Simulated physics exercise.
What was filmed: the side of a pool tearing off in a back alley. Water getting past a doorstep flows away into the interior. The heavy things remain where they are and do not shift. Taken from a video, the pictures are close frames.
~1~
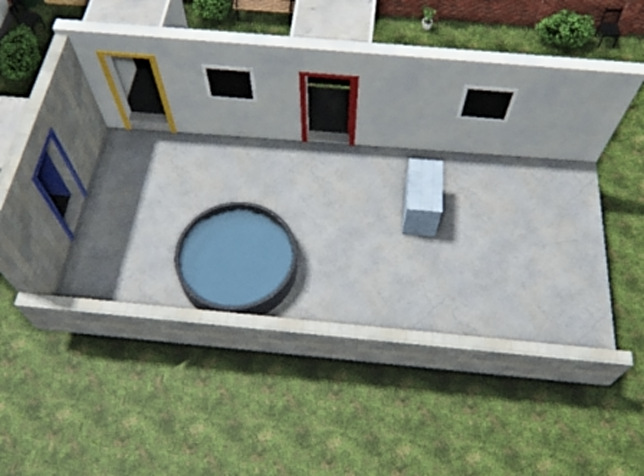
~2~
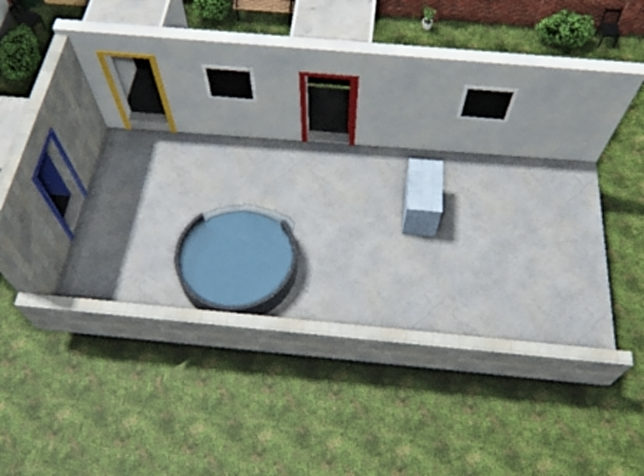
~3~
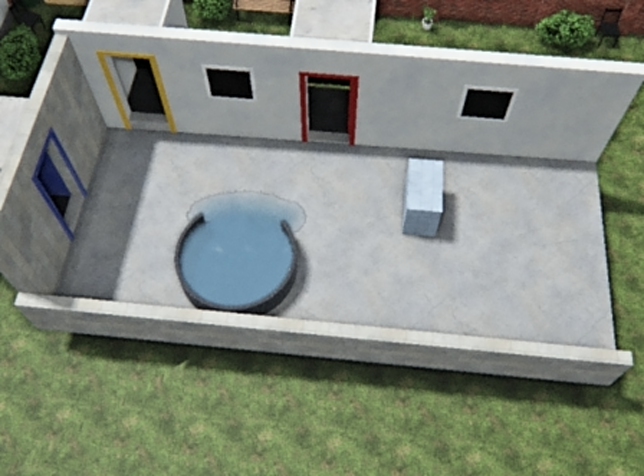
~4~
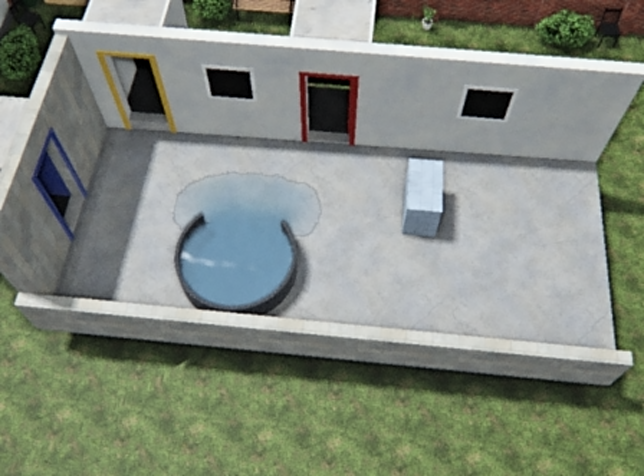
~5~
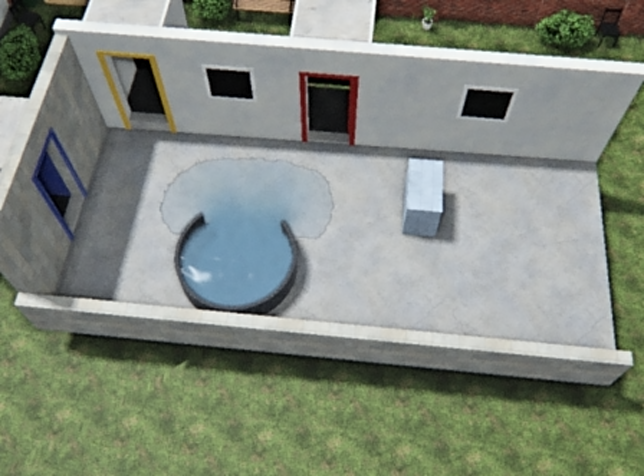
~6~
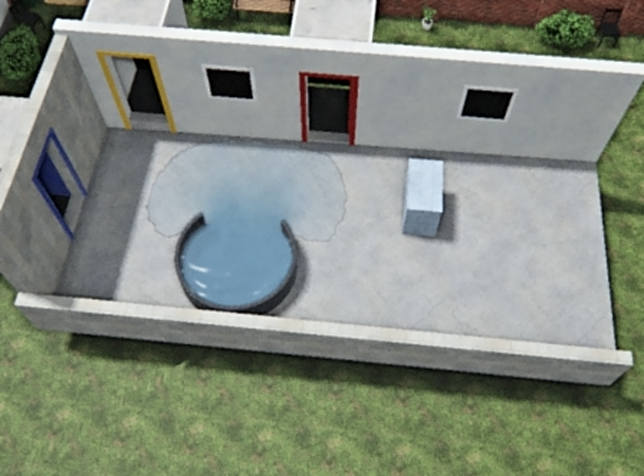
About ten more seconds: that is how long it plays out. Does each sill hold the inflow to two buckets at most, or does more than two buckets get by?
Result: Blue door: Never tops two buckets. Red door: Tops two buckets. Yellow door: Never tops two buckets.
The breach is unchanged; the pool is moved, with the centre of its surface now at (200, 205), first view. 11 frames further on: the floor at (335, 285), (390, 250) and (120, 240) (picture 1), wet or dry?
Bone-dry, bone-dry, bone-dry.
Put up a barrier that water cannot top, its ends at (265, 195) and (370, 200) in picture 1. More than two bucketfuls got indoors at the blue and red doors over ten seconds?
Result - the blue one remains within bounds, and the red one remains within bounds.
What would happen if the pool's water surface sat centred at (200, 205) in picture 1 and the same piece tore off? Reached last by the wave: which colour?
Answer: The blue door.
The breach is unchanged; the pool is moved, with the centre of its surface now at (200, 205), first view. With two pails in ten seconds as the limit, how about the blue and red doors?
Blue door: Beneath; red door: Beneath.
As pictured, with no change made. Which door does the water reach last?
It would be the blue one.
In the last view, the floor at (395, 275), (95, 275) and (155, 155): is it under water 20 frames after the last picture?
Lab note, in the order given: Unwetted, unwetted, wet through.
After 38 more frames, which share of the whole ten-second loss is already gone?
70 per cent.
A moment on, water covers 20 % of the floor; the blue door not reached, the red door under two buckets in, the yellow door wet at the sill, nothing in.
Next, water covers 25 % of the floor; the blue door not reached, the red door over two buckets in, the yellow door wet at the sill, nothing in.
Then, water covers 35 % of the floor; the blue door wet at the sill, nothing in, the red door over two buckets in, the yellow door wet at the sill, nothing in.
Later, water covers 65 % of the floor; the blue door wet at the sill, nothing in, the red door far over two buckets in, the yellow door wet at the sill, nothing in.
In the end, water covers 60 % of the floor; the blue door wet at the sill, nothing in, the red door far over two buckets in, the yellow door wet at the sill, nothing in.
